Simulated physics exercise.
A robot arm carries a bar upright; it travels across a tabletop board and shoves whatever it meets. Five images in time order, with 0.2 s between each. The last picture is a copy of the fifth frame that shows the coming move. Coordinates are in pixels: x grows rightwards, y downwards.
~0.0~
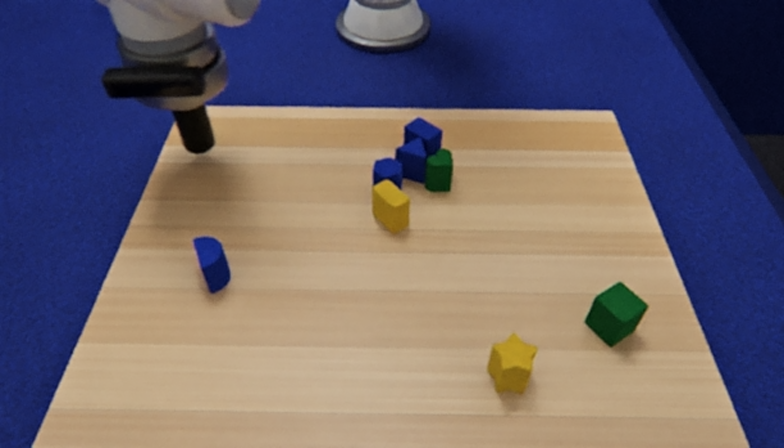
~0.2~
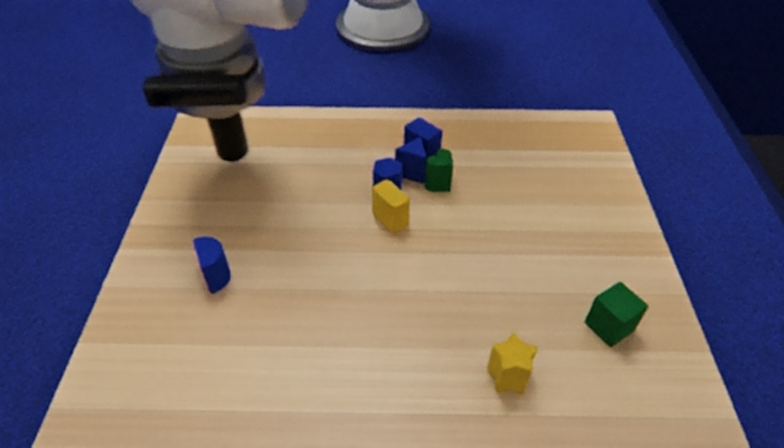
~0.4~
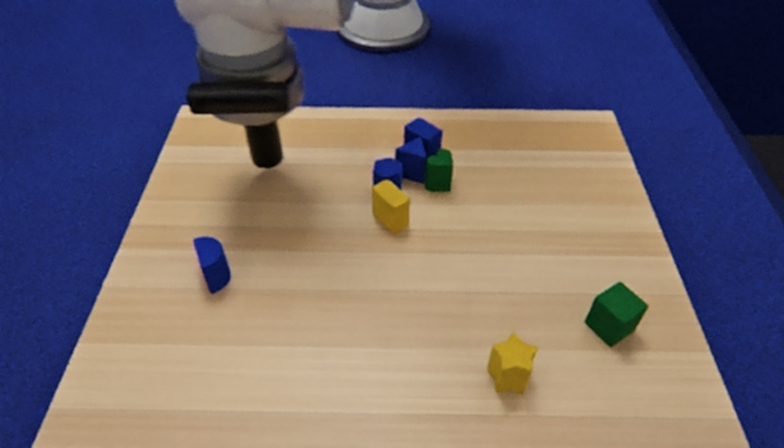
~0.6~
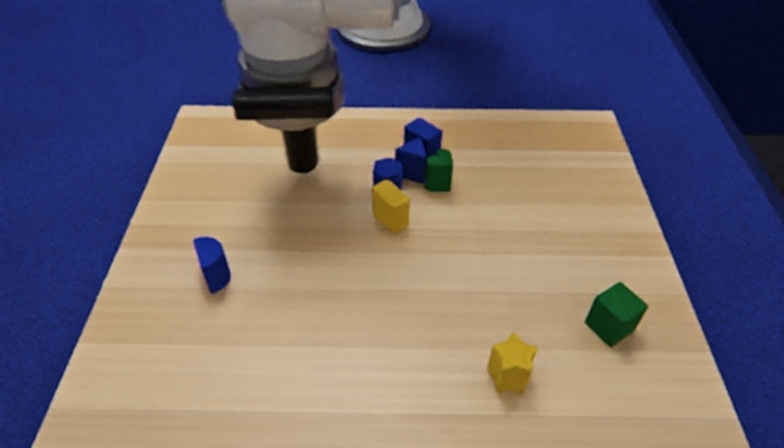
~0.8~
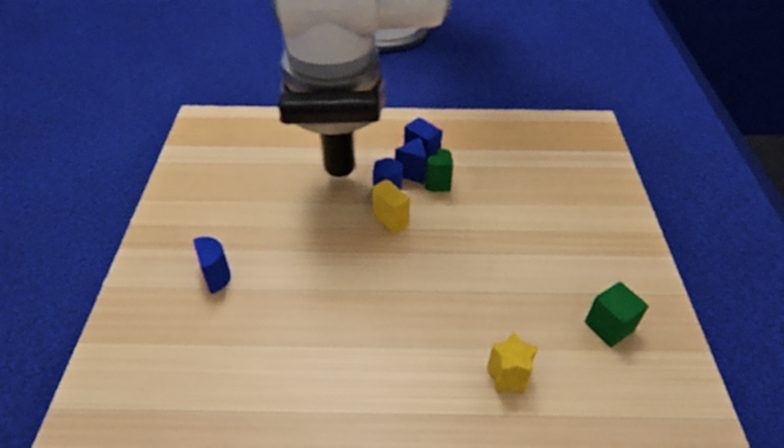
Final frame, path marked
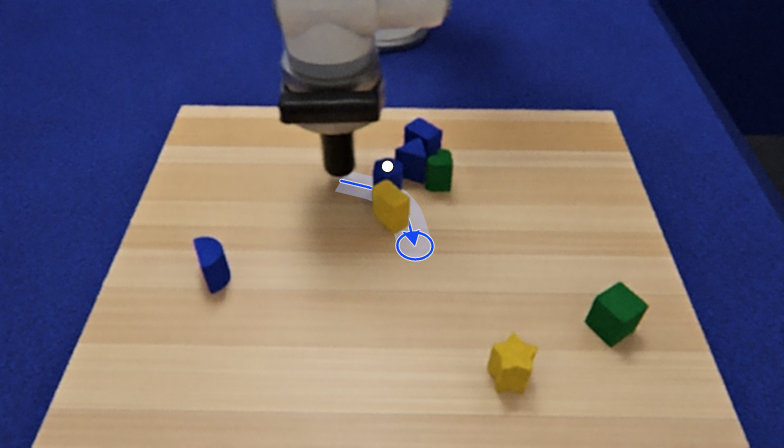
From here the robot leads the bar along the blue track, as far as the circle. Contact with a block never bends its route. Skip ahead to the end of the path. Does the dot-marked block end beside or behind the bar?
I believe so.
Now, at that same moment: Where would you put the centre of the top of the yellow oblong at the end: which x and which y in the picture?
I predict (389, 241).
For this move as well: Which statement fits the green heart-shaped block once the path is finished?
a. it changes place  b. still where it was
Answer: B.
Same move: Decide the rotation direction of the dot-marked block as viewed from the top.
That block twists counter-clockwise.
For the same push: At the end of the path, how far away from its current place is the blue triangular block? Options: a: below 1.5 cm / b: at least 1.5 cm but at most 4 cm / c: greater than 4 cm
It's a.
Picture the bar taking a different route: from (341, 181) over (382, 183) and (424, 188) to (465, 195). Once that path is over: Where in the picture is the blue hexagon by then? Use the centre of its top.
I'd place it at (424, 182), taking the centre of its top.
Path on the board, from (341, 181) by way of (379, 191) and (405, 213) to (415, 246); the dot is on the blue hexagon.
What follows on the original path. One third of the way, bar (380, 178); blue hexagon (407, 173).
Two thirds of the way, bar (406, 201); blue hexagon (439, 188), turned 15° anticlockwise; yellow oblong (396, 213), turned 45° clockwise.
At the end, bar (416, 233); blue hexagon (441, 189), turned 25° anticlockwise; yellow oblong (389, 241), turned 95° clockwise; blue triangular block in place; green heart-shaped block in place.
